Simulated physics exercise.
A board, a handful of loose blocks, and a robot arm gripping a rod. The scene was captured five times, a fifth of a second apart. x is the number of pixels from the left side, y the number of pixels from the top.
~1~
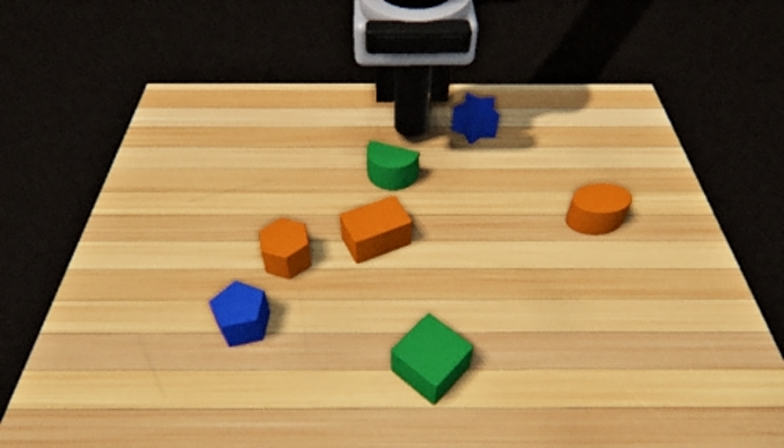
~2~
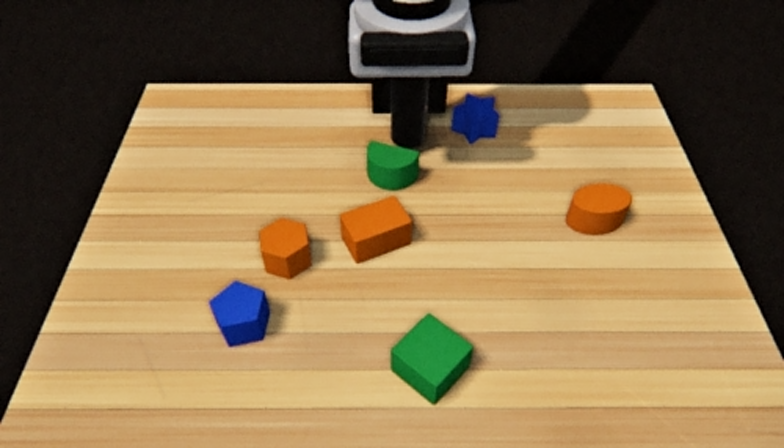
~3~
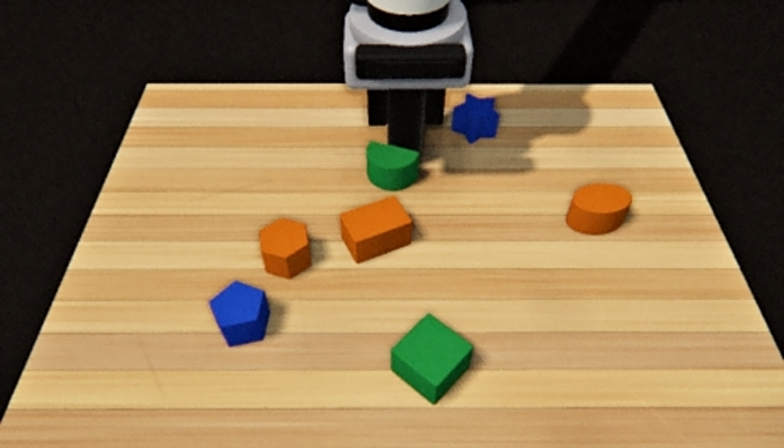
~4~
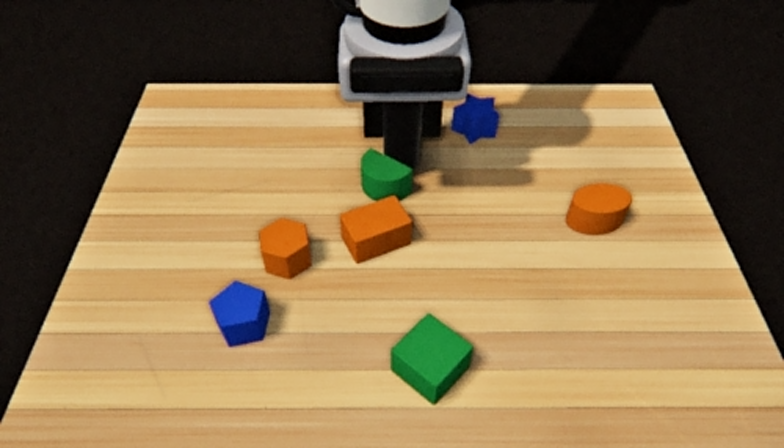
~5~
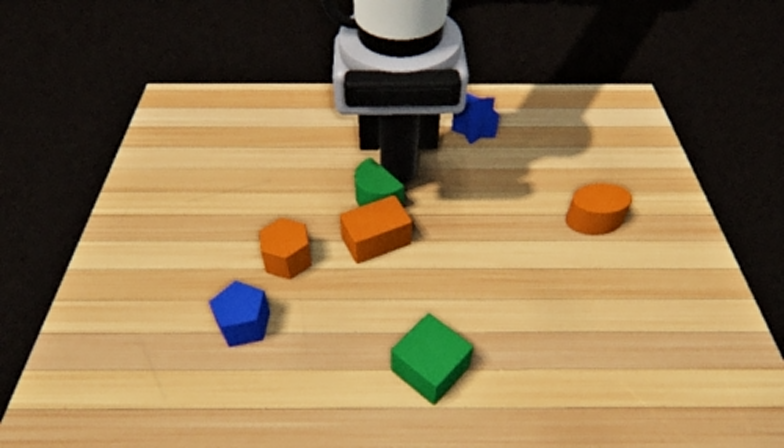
A robot arm moved its black rod toward the viewer over a wooden board of scattered blocks, then nudged the green D-shaped block slightly left and closer to the orange oblong one, which stayed put.
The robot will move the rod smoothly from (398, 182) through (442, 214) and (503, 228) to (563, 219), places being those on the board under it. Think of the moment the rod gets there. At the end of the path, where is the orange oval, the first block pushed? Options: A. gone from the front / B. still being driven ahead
(B)
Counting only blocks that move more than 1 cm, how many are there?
I expect one block to move.
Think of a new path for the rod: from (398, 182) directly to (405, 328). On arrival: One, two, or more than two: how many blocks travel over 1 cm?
Counting only shifts above 1 cm, I get two blocks.
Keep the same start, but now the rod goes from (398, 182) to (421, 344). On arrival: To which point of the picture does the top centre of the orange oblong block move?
Near (362, 251).
The first path, step by step. One third of the way, rod (443, 204); nothing pushed yet.
Two thirds of the way, rod (506, 218); nothing pushed yet.
At the end, rod (567, 209); green D-shaped block unmoved; orange oval (620, 195).
